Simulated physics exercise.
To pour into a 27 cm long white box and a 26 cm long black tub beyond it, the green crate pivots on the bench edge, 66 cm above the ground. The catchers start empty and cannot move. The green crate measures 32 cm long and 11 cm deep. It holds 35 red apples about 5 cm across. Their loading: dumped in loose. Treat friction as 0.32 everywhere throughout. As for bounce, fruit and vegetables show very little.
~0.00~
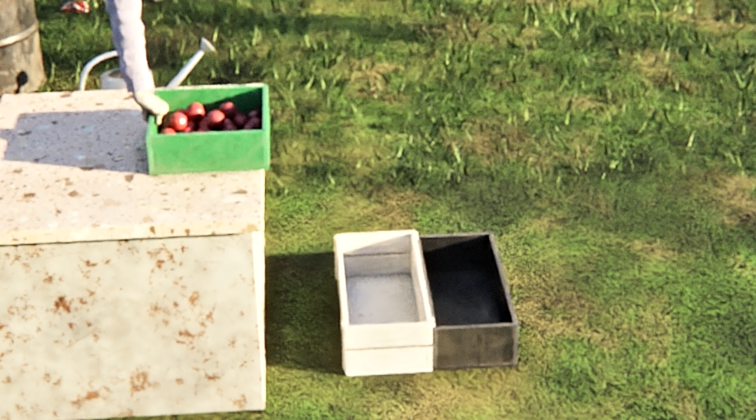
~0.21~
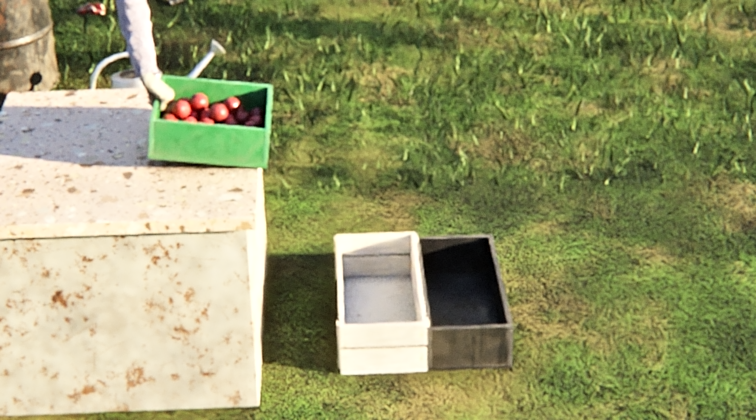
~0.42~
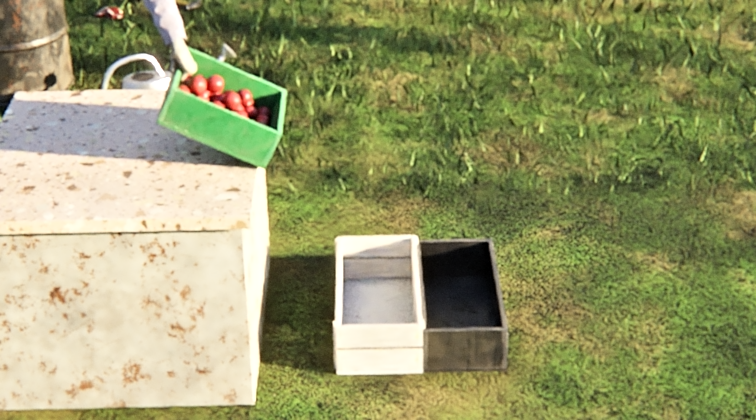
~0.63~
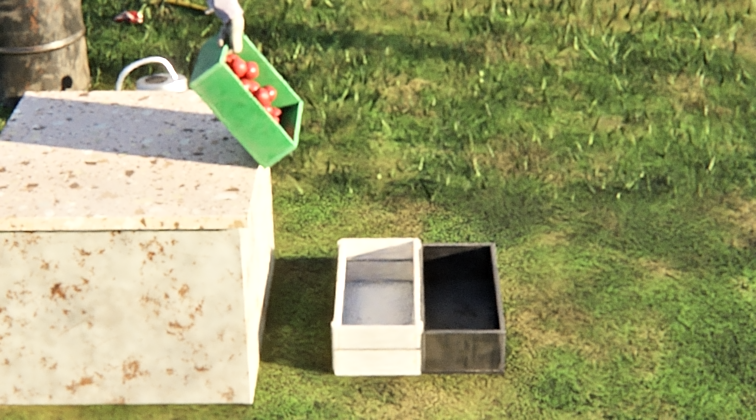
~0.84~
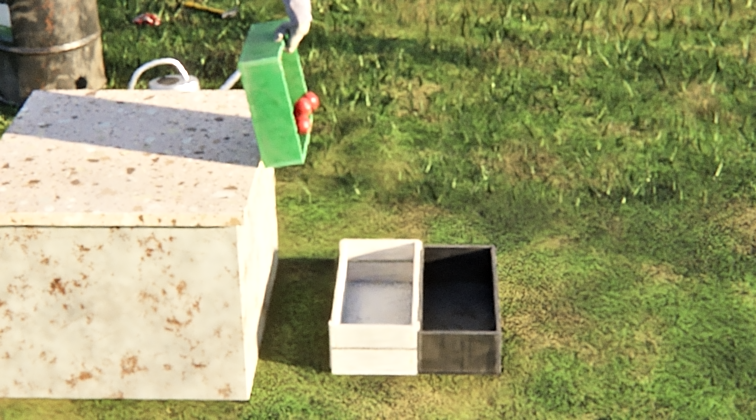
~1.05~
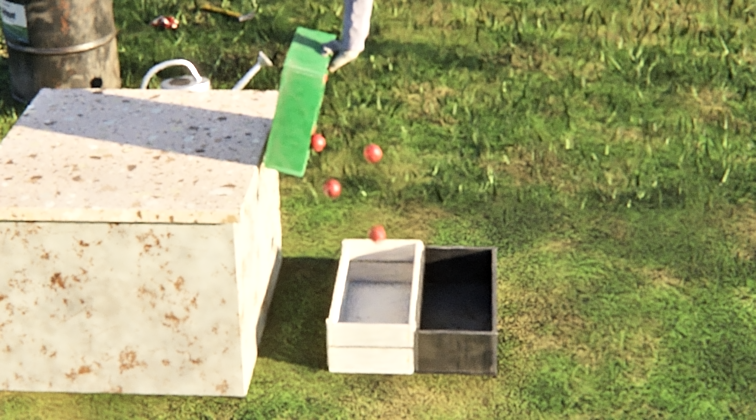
On a grassy yard, a gloved hand tilted a green crate of red apples further and further over a bench edge, above a white box and a black tub, until a few apples tumbled out.
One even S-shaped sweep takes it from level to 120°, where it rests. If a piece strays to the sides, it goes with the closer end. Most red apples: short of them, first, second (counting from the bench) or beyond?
Answer: Nearer.
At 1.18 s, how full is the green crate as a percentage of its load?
65 %.
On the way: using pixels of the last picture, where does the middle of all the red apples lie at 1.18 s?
I'd say close to (325, 129).
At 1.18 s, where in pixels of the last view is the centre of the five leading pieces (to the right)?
About (377, 211).
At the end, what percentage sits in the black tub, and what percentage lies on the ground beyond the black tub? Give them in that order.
Estimate: 10 % then 0 %.
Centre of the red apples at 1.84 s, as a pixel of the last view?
The middle lies near (387, 315).
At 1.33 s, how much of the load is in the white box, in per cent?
Share at that moment: About 10 %.
After 1.18 s, tilt 114°; 23 still in the green crate, 2 in the white box and 10 in the air.
After 1.33 s, tilt 120°; 5 still in the green crate, 3 in the white box, 1 in the black tub and 26 in the air.
After 1.56 s, tilt 120°; 27 in the white box, 2 in the black tub and 6 in the air.
Final count (at 1.84 s), 32 in the white box and 3 in the black tub.
